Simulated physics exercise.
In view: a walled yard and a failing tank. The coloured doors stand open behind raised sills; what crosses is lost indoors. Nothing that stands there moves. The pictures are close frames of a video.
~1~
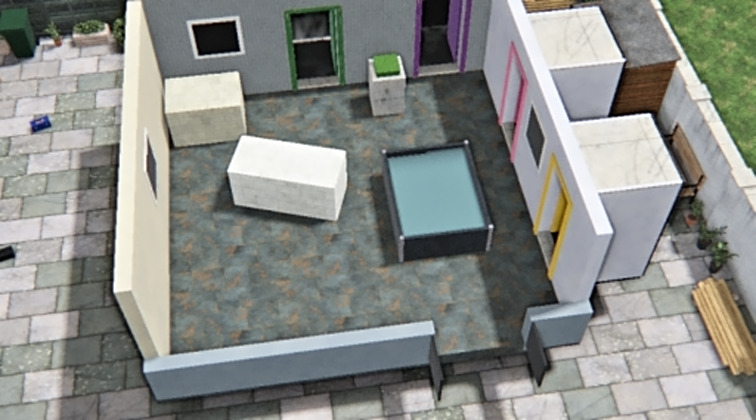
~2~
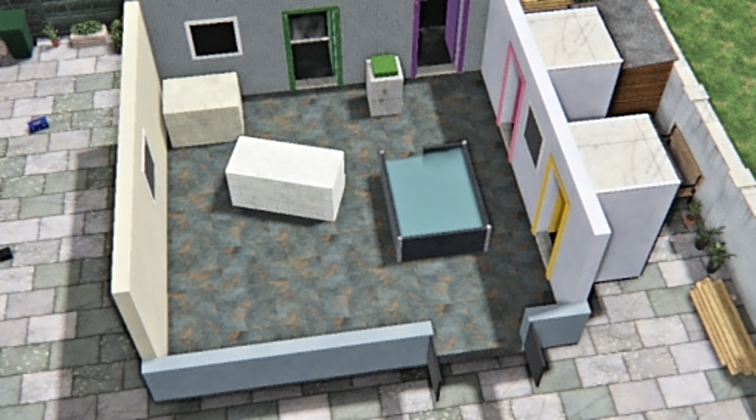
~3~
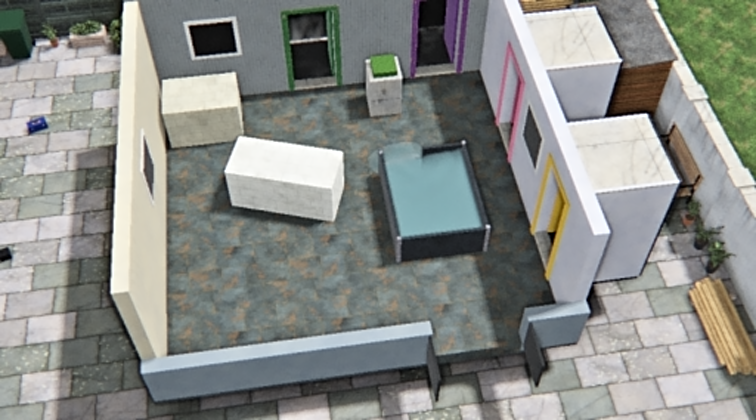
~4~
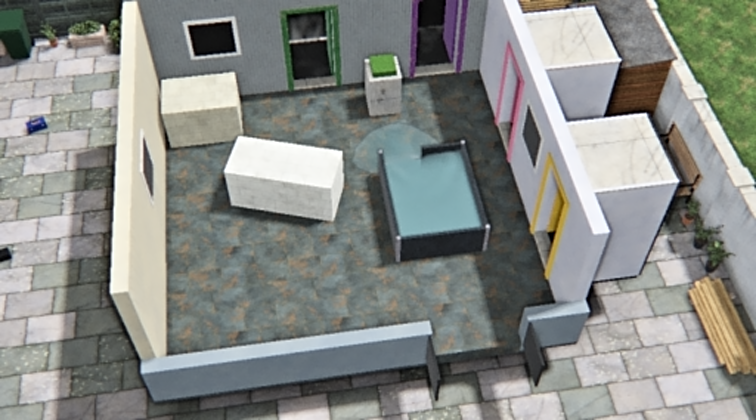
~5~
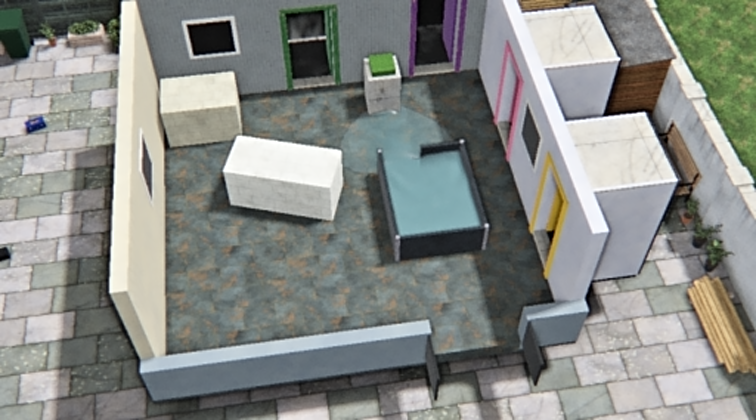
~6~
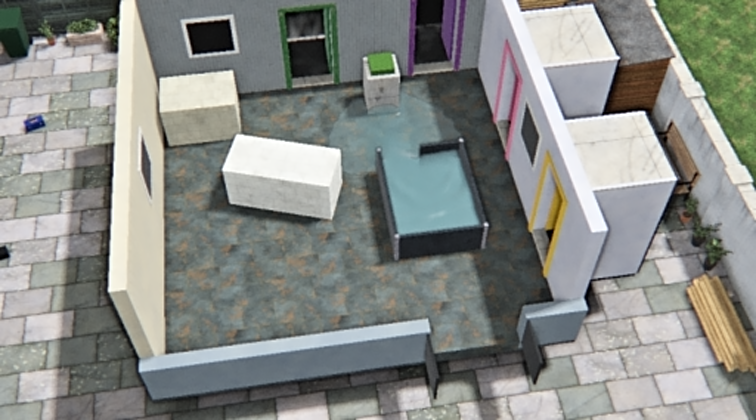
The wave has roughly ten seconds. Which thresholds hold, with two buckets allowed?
The purple door floods; the green door floods; the pink door holds within the limit; the yellow door holds within the limit.
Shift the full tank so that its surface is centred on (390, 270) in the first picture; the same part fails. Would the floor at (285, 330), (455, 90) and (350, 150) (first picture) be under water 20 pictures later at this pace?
One after the other: Free of water, wet, flooded.
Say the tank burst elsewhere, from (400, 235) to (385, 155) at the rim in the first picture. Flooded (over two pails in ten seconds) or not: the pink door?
In short: Pink takes less.
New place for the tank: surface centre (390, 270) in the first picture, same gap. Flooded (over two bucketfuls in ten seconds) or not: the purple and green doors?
One by one: The purple one lets more in, the green one lets less in.
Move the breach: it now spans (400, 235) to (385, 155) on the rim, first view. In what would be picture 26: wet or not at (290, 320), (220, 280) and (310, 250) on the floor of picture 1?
One after the other: Awash, covered, wet.
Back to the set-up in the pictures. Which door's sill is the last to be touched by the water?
The yellow-painted one.
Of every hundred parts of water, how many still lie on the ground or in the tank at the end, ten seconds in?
Some 84 per cent.
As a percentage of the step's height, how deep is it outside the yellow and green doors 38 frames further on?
In turn 30 and 160 per cent.
A moment on, water covers 20 % of the floor; the purple door under two buckets in, the green door under two buckets in, the pink door not reached, the yellow door not reached.
Next, water covers 25 % of the floor; the purple door over two buckets in, the green door over two buckets in, the pink door not reached, the yellow door not reached.
Then, water covers 30 % of the floor; the purple door over two buckets in, the green door far over two buckets in, the pink door wet at the sill, nothing in, the yellow door not reached.
Later, water covers 50 % of the floor; the purple door far over two buckets in, the green door far over two buckets in, the pink door wet at the sill, nothing in, the yellow door wet at the sill, nothing in.
In the end, water covers 75 % of the floor; the purple door far over two buckets in, the green door far over two buckets in, the pink door wet at the sill, nothing in, the yellow door wet at the sill, nothing in.
